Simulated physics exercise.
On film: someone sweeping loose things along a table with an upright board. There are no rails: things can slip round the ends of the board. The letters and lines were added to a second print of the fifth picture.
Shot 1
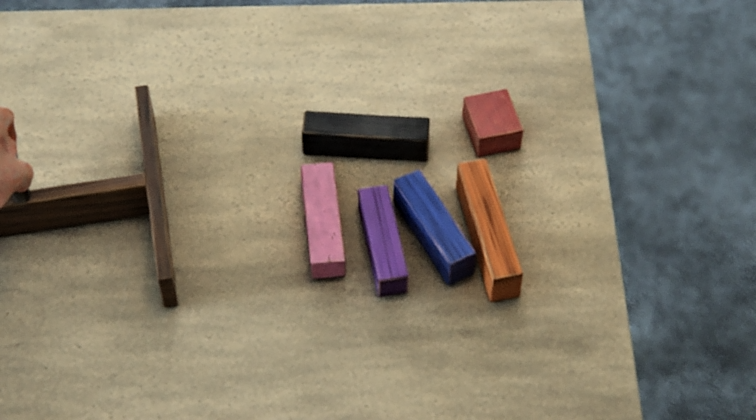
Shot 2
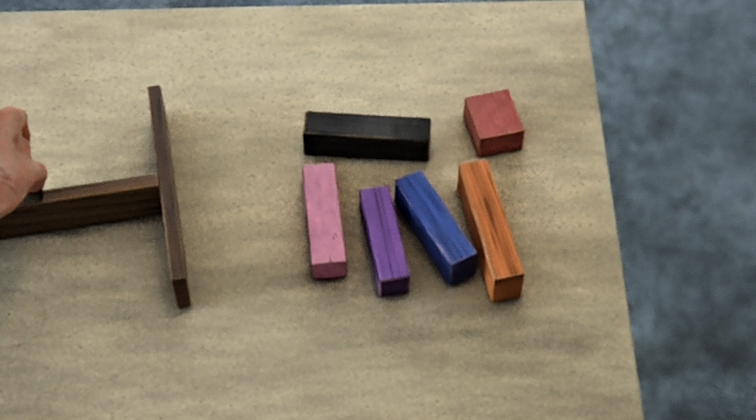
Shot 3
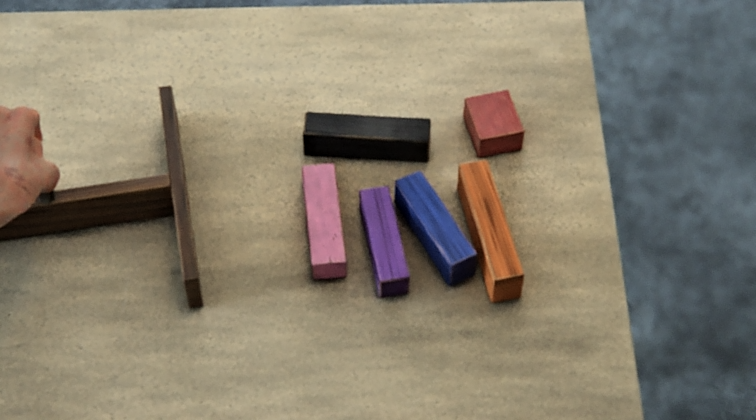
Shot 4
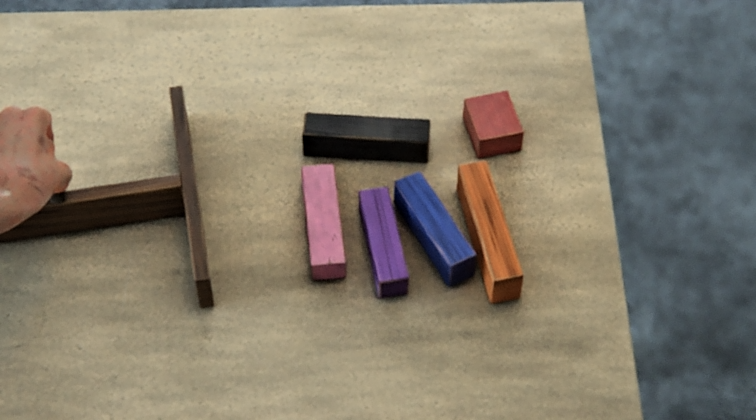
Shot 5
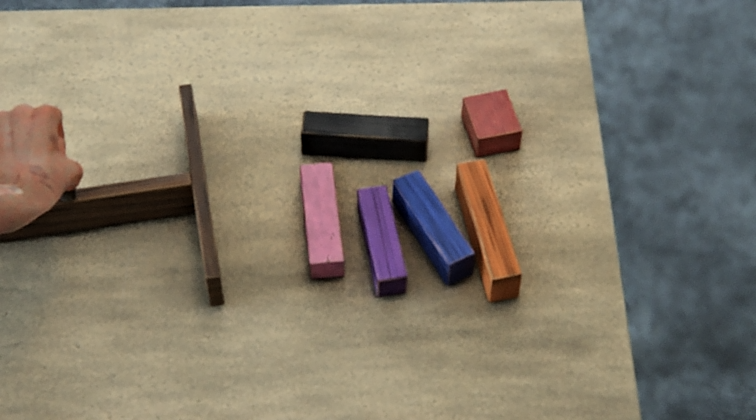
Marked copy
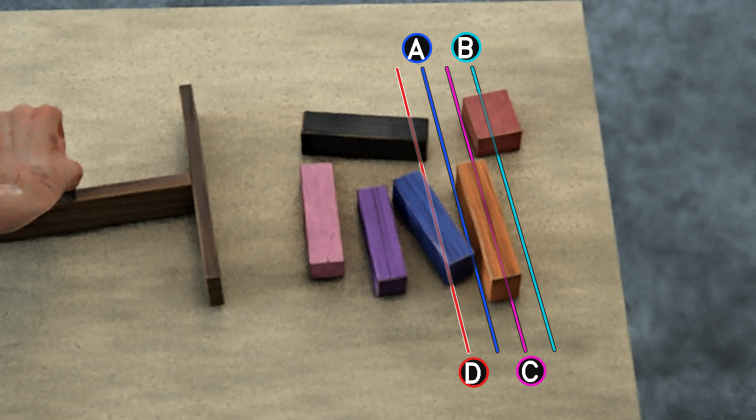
On a table, a hand slides an upright dark board right toward several colored blocks.
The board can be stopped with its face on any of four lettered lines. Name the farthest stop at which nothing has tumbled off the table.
It can go as far as A.
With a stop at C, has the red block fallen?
Yes.
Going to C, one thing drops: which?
The red block.
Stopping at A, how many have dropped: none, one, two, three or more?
The count is none.
On the marked copy, A at (458, 200); B at (511, 199); C at (484, 200); D at (431, 201).
Taking A. A third of the way, board (291, 174); red block (492, 123); orange stick (487, 229).
Two thirds of the way, board (383, 172); red block (524, 116); orange stick (512, 229).
When it is over, board (453, 171); red block (585, 103); orange stick (582, 227); nothing has fallen.
As for the rest, B drops the orange stick and red block; C drops the red block; D is safe but short.
